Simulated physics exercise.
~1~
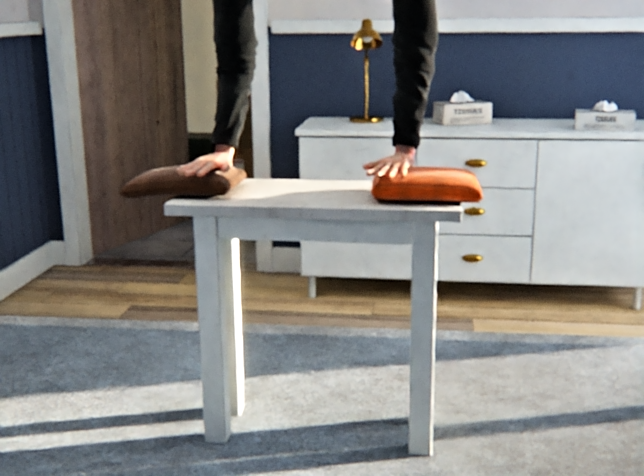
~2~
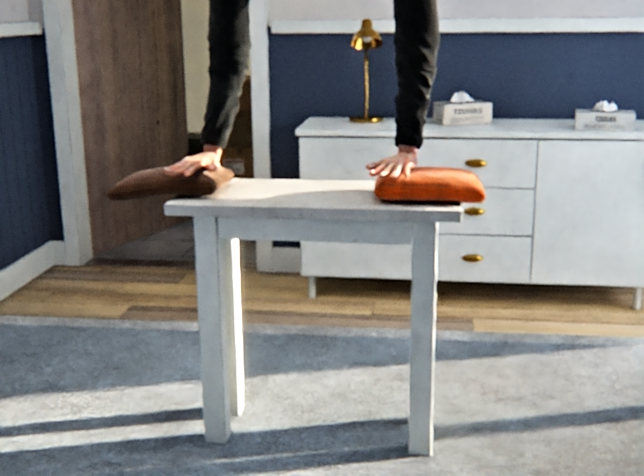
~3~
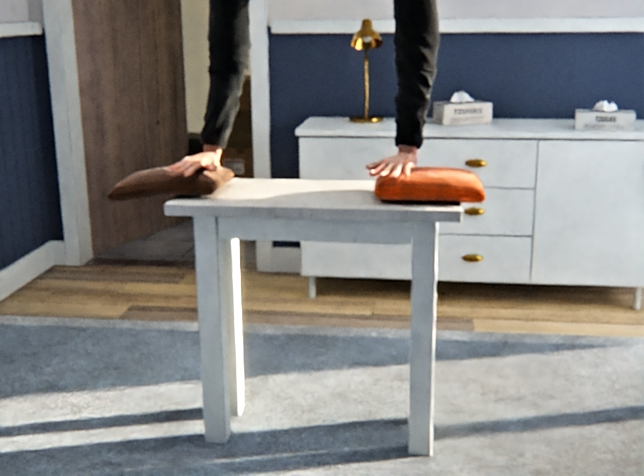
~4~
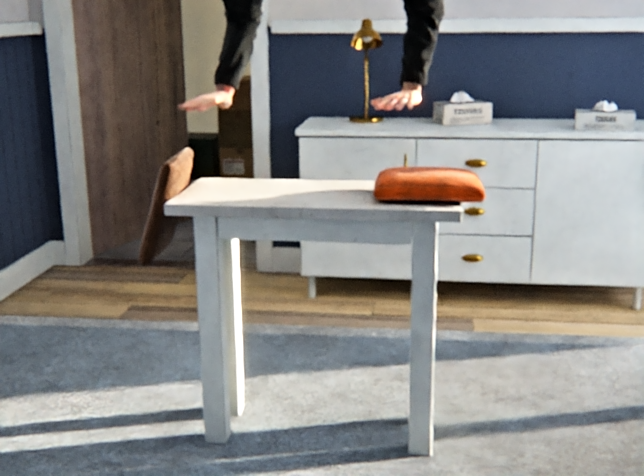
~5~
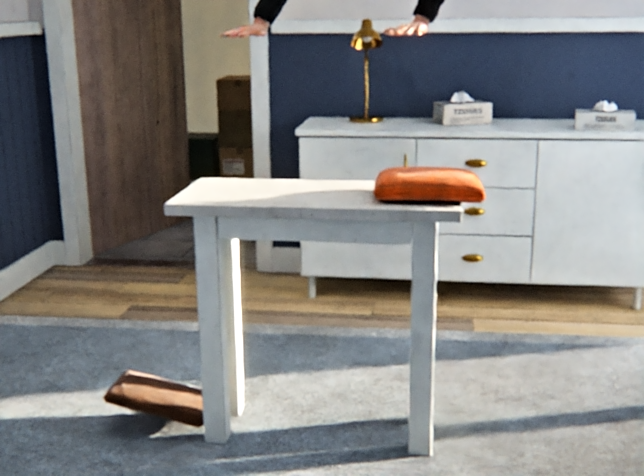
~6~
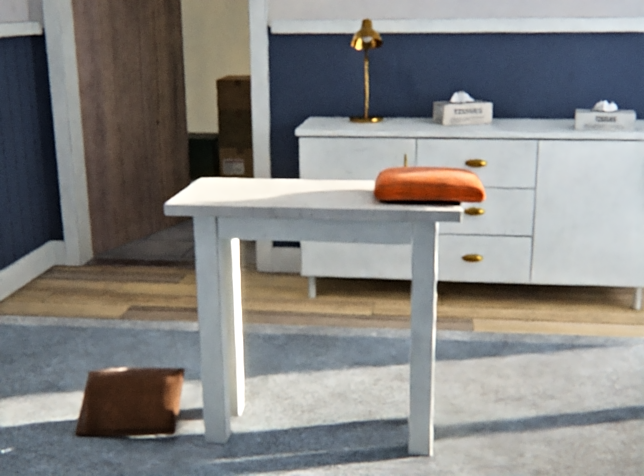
A brown cushion-like sack tipped off the left end of a white side table after two hands pressing on it and an orange one lifted away, and it landed on the rug while the orange sack stayed on top.
